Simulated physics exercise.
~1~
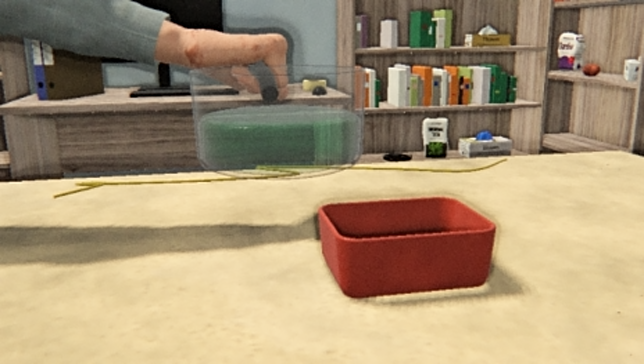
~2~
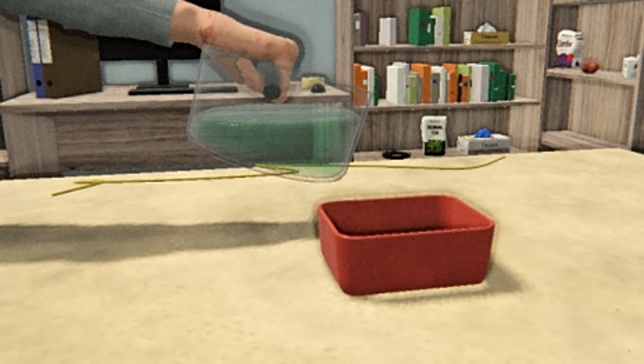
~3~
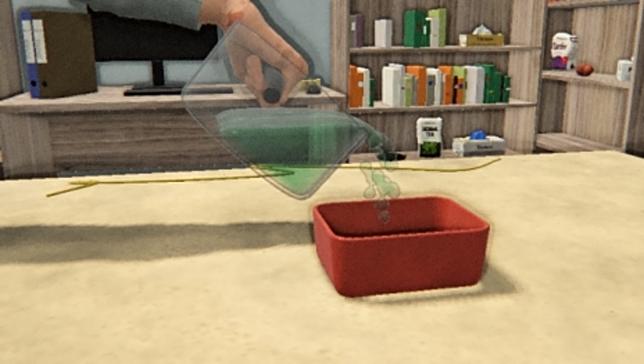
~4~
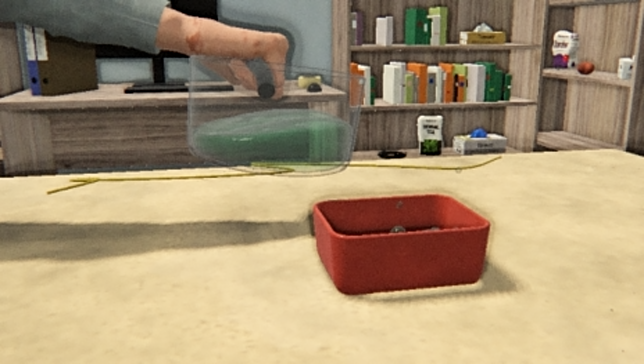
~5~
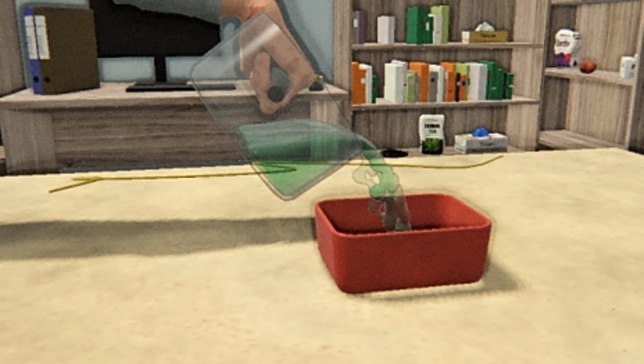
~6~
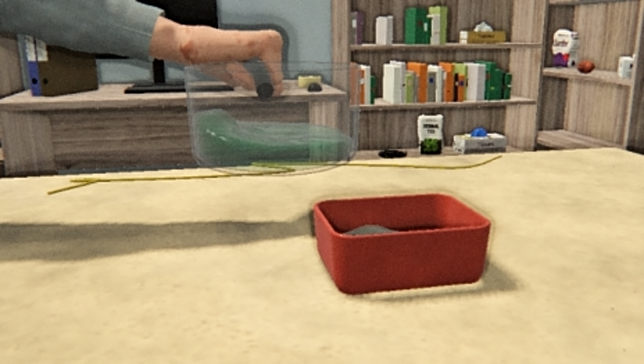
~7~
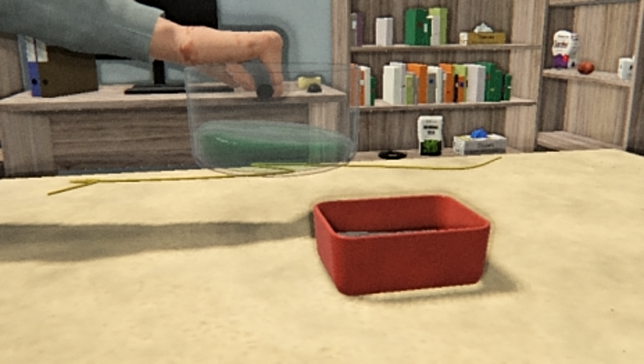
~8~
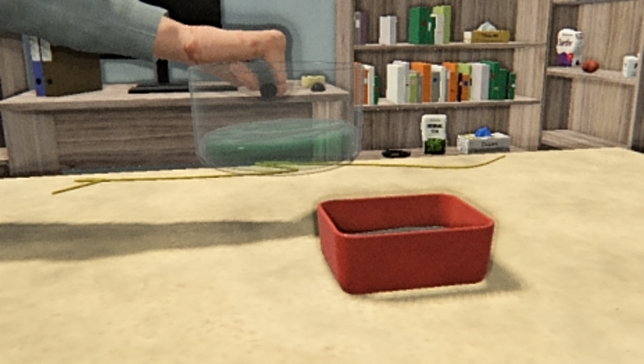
A hand tips a clear container twice, pouring green liquid into a red tub, then levels it.
